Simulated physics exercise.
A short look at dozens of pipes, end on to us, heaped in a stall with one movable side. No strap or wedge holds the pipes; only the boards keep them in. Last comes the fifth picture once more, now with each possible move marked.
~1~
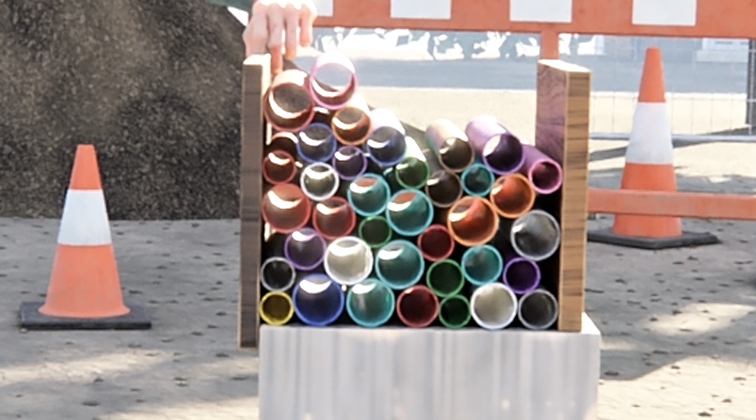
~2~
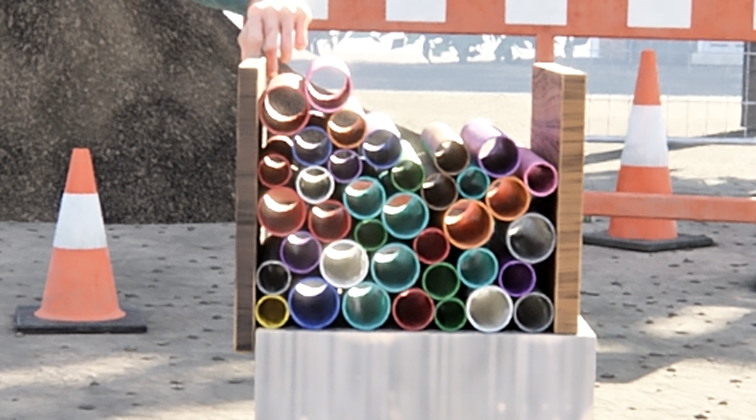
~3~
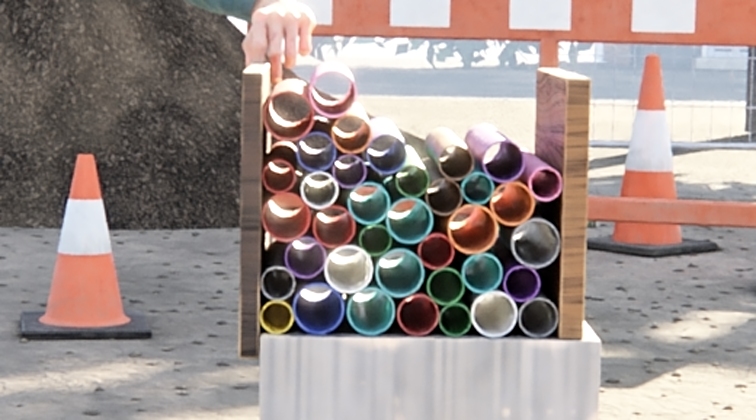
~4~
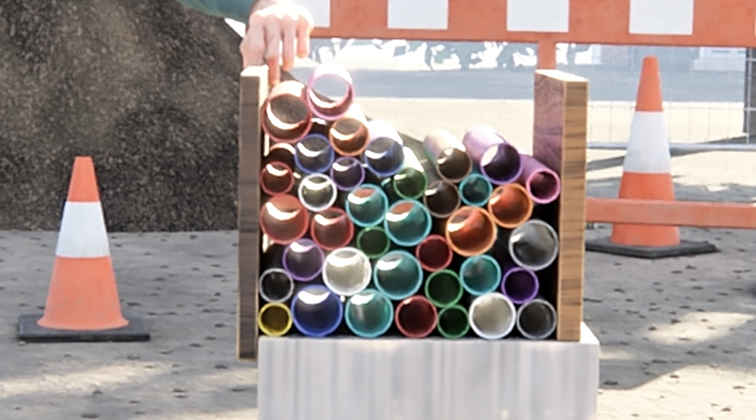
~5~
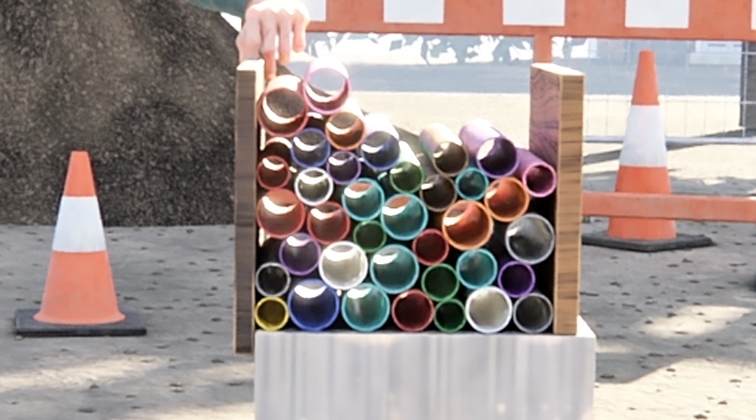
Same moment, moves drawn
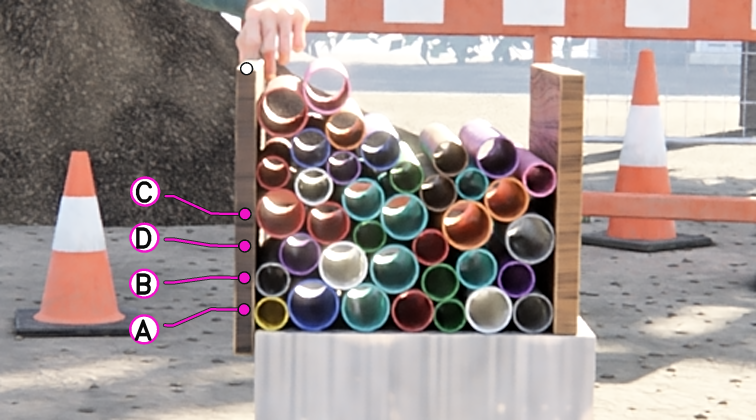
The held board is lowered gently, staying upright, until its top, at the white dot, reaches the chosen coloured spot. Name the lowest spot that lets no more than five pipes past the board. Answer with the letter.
It can be let down to D.
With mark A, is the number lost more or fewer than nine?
More than nine.
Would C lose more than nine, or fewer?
At C, fewer than nine.
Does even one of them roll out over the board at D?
Yes.
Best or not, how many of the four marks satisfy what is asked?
Two of them.
On the copy, A at (244, 310); B at (244, 278); C at (245, 214); D at (244, 246); the white dot at (246, 69).
On D. First, top of the board (256, 148).
Then, top of the board (255, 239).
Finally, top of the board (255, 245), five out over the board.
By contrast, A more than five out over the board; B more than five out over the board; C five out over the board.
